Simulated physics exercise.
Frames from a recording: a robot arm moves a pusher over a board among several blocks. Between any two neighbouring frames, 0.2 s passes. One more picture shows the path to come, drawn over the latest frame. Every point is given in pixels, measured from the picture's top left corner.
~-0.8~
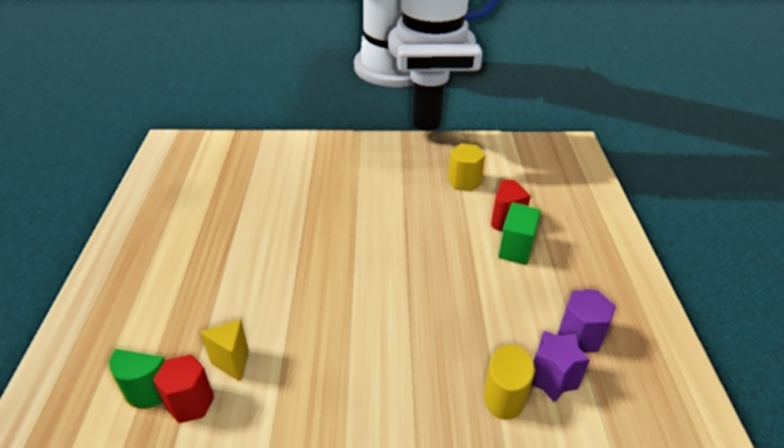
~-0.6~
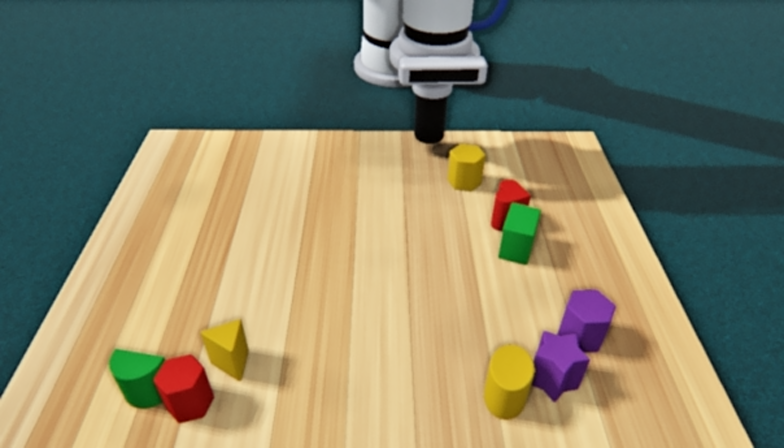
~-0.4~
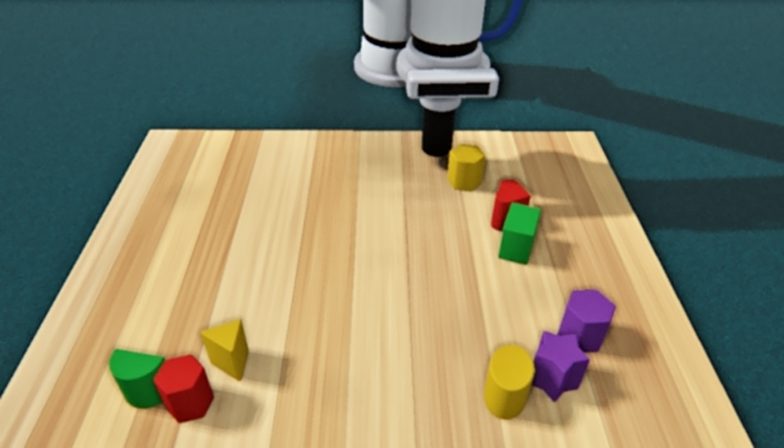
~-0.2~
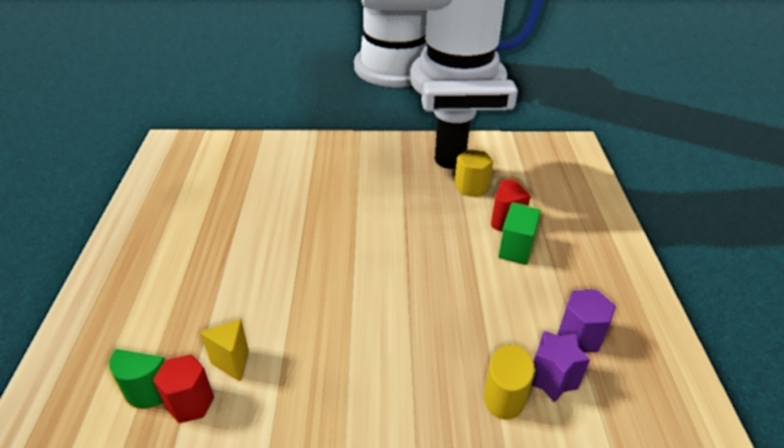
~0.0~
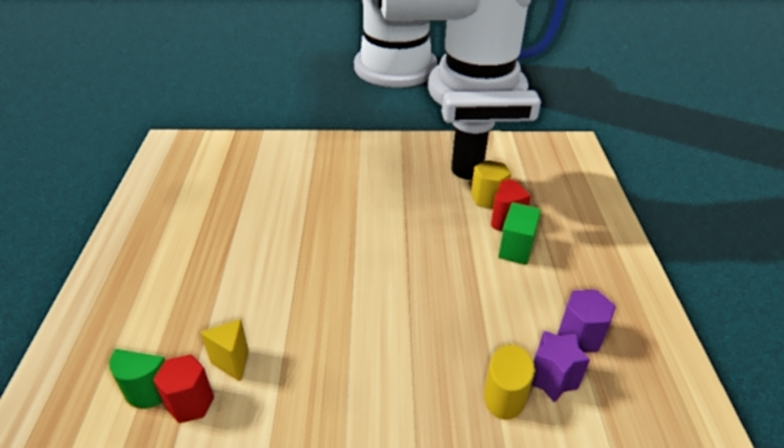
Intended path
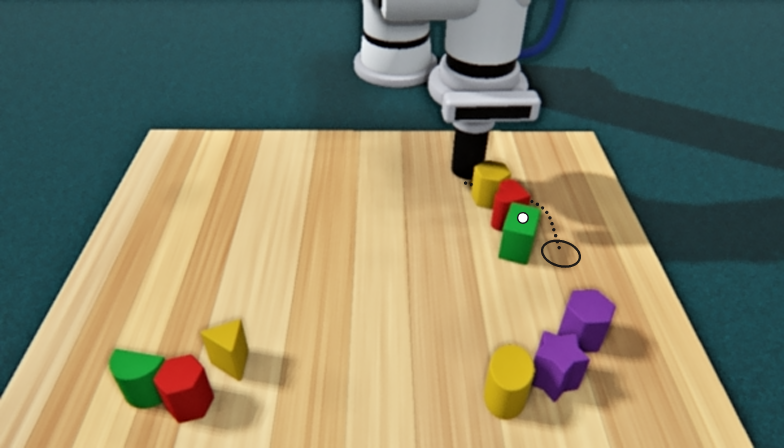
In this clip, a robot arm lowers its black pusher toward the near side of a wooden board and nudges a yellow block rightward until it sits beside a red block and a green one, while the other blocks stay still.
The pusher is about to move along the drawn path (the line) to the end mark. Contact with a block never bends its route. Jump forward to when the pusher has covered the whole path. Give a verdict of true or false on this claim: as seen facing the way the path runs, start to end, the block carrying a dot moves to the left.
False - the claim does not hold.
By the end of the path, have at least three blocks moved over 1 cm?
I expect so.
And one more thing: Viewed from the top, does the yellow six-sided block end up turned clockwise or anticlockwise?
Counter-clockwise, from overhead.
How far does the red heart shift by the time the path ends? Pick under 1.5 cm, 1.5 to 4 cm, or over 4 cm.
Distance: More than 4 cm.
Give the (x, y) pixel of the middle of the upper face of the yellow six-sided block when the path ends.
My estimate: (607, 221).
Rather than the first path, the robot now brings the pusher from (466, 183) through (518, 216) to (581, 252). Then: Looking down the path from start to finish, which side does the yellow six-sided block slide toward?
The left-hand side.
The line goes from (466, 183) by way of (512, 195) and (550, 218) to (561, 253); the dot is on the green oblong.
The first path, step by step. One third of the way, pusher at (515, 184); yellow six-sided block at (541, 184), turned 15° clockwise; red heart at (542, 204), turned 70° clockwise; green oblong at (525, 225), turned 20° clockwise.
Two thirds of the way, pusher at (553, 206); yellow six-sided block at (587, 206); red heart at (563, 216); green oblong at (525, 227), turned 30° clockwise.
At the end, pusher at (564, 241); yellow six-sided block at (607, 221), turned 45° anticlockwise; red heart at (575, 252), turned 140° clockwise; green oblong at (524, 230), turned 55° clockwise.
